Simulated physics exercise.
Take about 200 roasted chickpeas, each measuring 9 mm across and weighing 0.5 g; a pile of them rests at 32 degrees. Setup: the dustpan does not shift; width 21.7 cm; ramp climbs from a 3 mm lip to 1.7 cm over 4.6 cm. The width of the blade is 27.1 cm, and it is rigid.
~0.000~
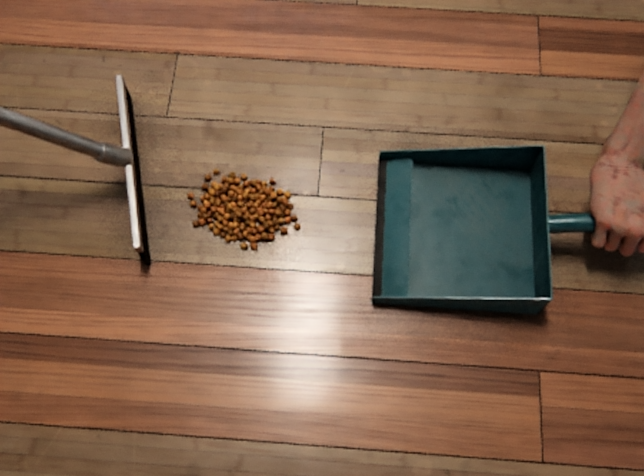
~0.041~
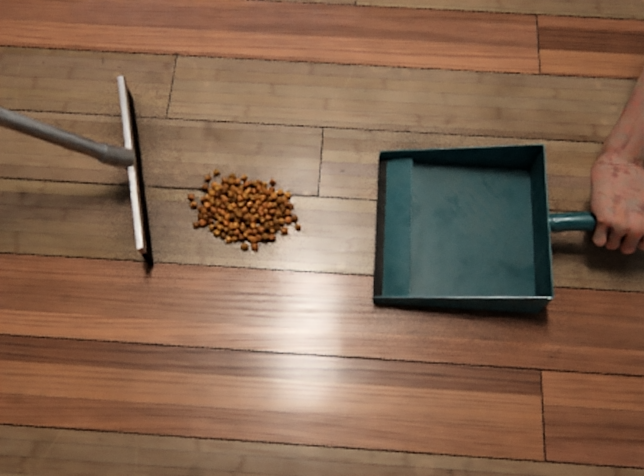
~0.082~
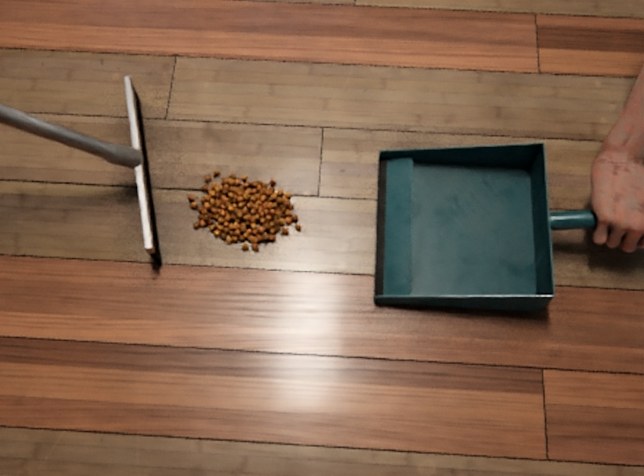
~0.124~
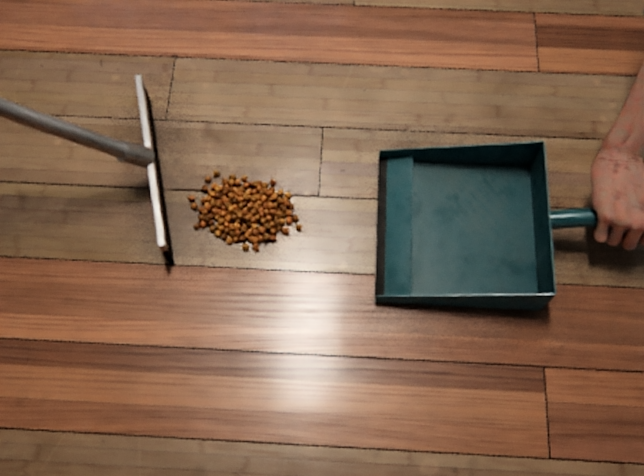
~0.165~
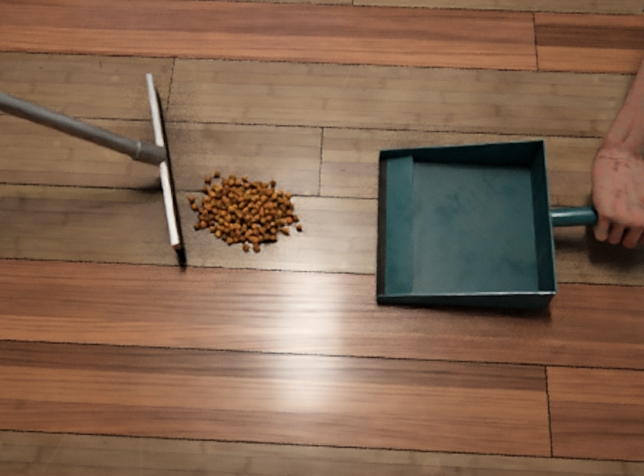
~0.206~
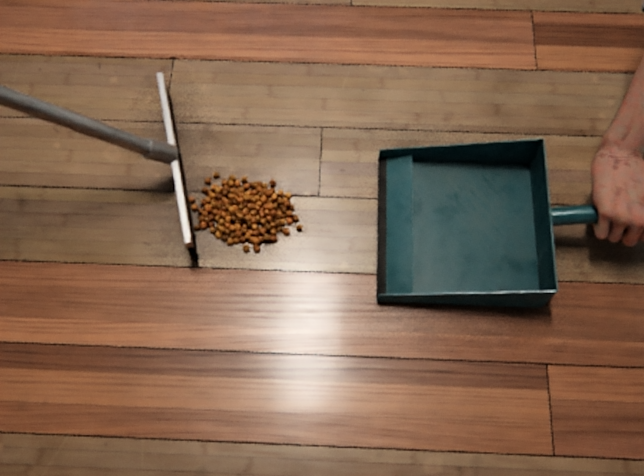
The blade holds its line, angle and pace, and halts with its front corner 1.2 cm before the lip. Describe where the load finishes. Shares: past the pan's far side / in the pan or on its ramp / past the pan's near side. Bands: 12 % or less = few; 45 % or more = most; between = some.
Shares - far side: Some; pan: Some; near side: Few.
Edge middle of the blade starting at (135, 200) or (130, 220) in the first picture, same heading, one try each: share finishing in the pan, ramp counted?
Roughly 25 % and 20 %.
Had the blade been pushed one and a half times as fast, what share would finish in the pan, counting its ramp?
In that case some 25 per cent.
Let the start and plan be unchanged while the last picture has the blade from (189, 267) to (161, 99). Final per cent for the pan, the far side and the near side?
Final per cent - pan 5, far 10, near 0.
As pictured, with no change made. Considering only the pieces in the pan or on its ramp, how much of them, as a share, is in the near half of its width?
Around 10 percent.
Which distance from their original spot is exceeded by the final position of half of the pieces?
20 cm or thereabouts.
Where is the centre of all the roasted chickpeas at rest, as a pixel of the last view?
After settling, the middle sits near (374, 179).
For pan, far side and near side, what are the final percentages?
In per cent - far side 25, pan 25, near side 0.
After 0.50 s, middle of the blade 17 cm from the lip; 0 % over the lip, far side 0 %, near side 0 %.
After 0.70 s, middle of the blade 9 cm from the lip; 0 % over the lip, far side 15 %, near side 0 %.
After 1.01 s, middle of the blade 5 cm from the lip; 25 % over the lip, far side 25 %, near side 0 %.
In the end, at 1.5 s, far side 25 %, pan 25 %, near side 0 %, in front of the lip or behind the blade 50 %.
